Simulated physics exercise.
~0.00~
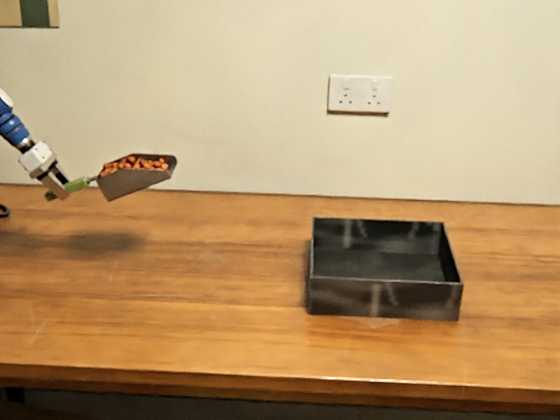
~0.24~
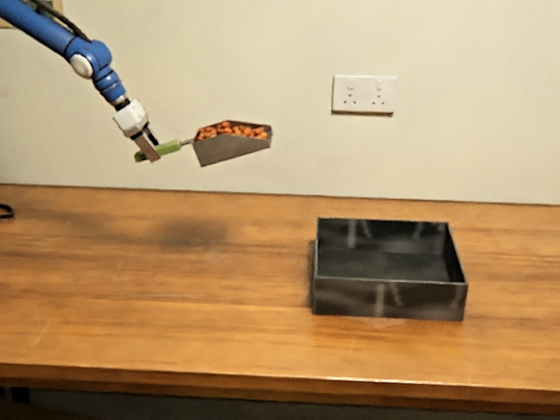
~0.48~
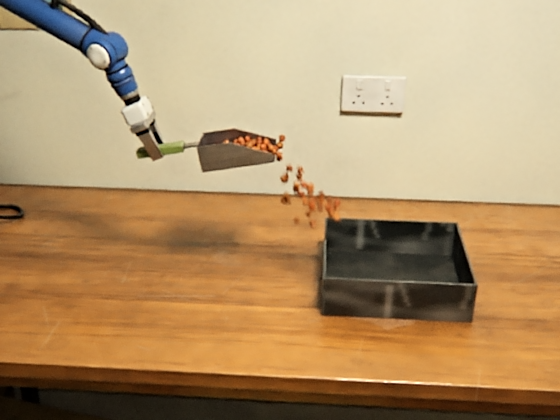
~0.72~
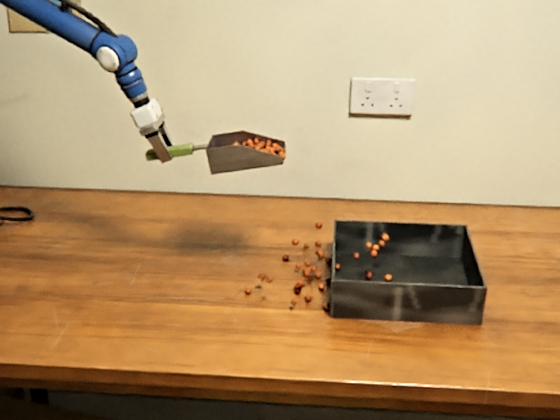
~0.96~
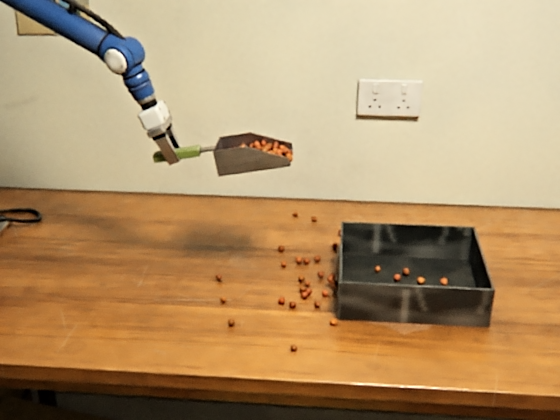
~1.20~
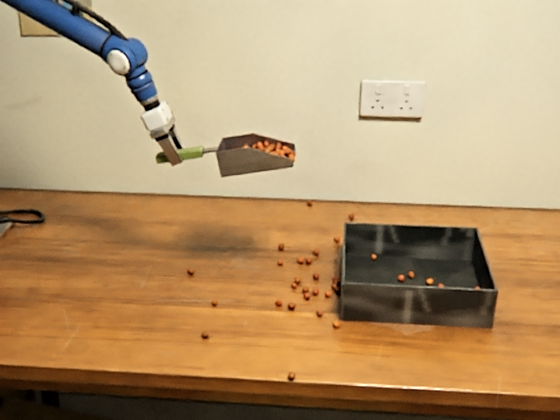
A blue robot arm carried a metal scoop of hazelnuts up and to the right, then tipped it forward slightly, spilling some toward a black bin; a few landed inside, more scattered across the wooden table, and most stayed in the scoop.
